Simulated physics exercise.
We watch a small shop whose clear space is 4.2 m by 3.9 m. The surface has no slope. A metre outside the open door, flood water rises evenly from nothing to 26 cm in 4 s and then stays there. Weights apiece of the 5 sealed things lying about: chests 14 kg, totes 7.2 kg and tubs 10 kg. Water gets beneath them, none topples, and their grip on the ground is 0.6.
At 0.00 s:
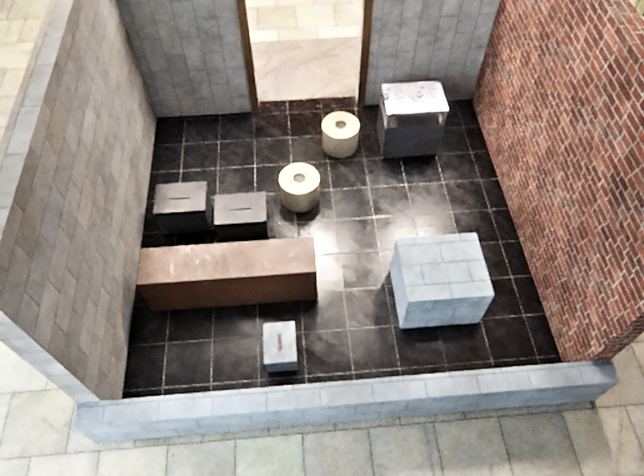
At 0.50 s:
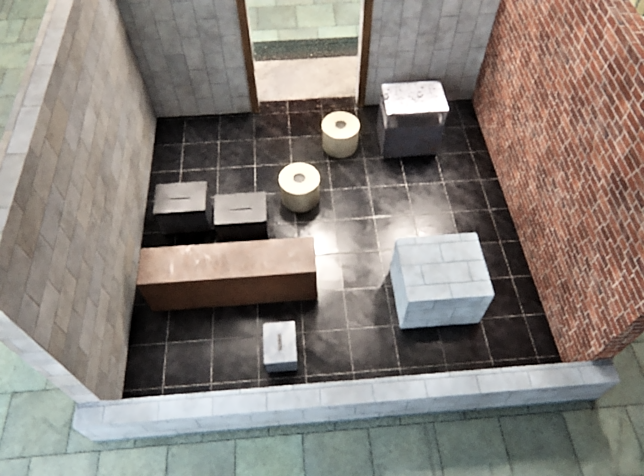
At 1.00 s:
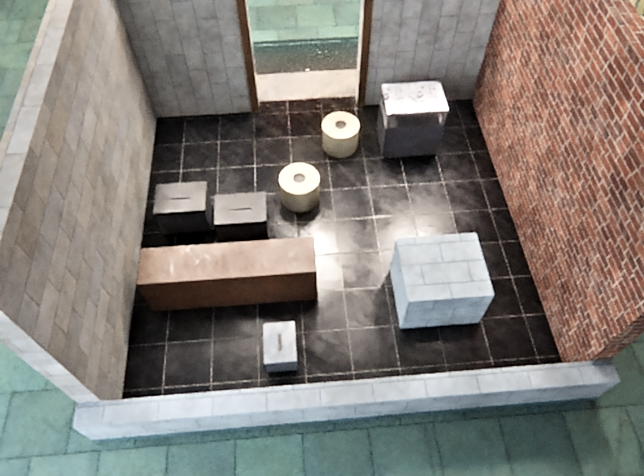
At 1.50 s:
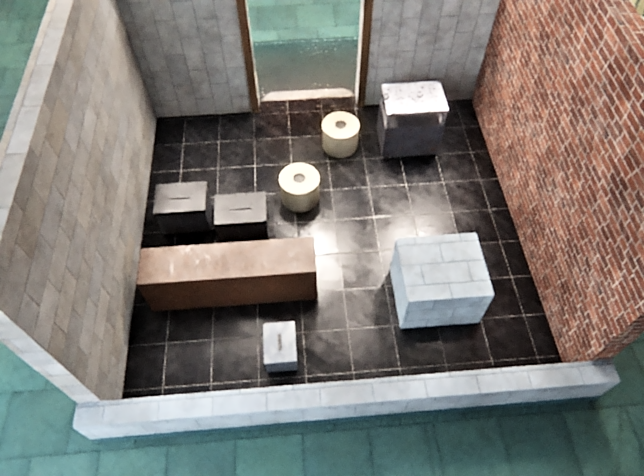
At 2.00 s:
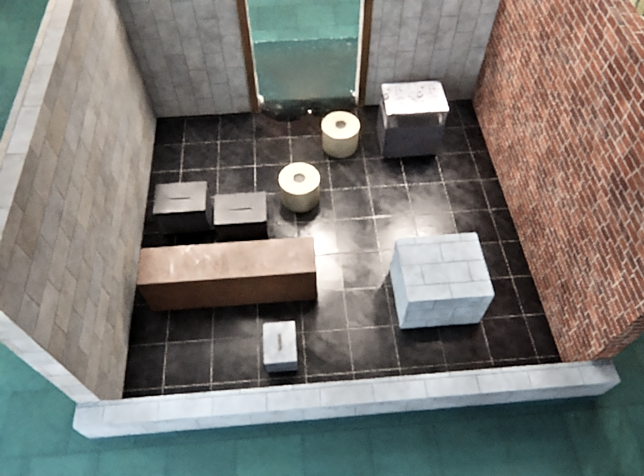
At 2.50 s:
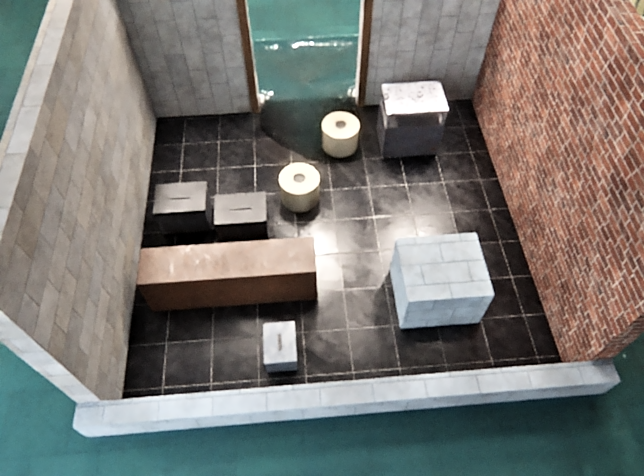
Small shop with dark tiled floor, greenish water rising outside and starting to spread through the doorway, boxes and tubs staying still.
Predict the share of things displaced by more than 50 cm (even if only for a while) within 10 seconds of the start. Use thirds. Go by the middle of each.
It is two thirds or above.
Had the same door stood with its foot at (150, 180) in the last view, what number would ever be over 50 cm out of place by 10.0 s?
In that case 5 of them.
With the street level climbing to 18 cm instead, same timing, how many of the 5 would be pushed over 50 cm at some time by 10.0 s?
Then 4.
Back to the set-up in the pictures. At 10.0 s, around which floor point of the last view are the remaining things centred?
Around (334, 213).
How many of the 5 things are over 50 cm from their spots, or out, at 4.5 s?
2 of them.
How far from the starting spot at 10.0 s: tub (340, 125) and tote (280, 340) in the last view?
In turn: 140 cm, 30 cm.
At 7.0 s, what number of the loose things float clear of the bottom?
I count 4.
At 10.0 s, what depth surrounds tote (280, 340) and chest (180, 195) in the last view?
Roughly 9 and 12 cm.
After 3.5 s 0 of 5 are over 50 cm from their spots; 0 afloat.
After 4.5 s 2 of 5 are over 50 cm from their spots; 0 afloat.
After 7.0 s 3 of 5 are over 50 cm from their spots; 4 afloat.
After 10.0 s 4 of 5 are over 50 cm from their spots, and 4 have been at some point; 5 afloat.
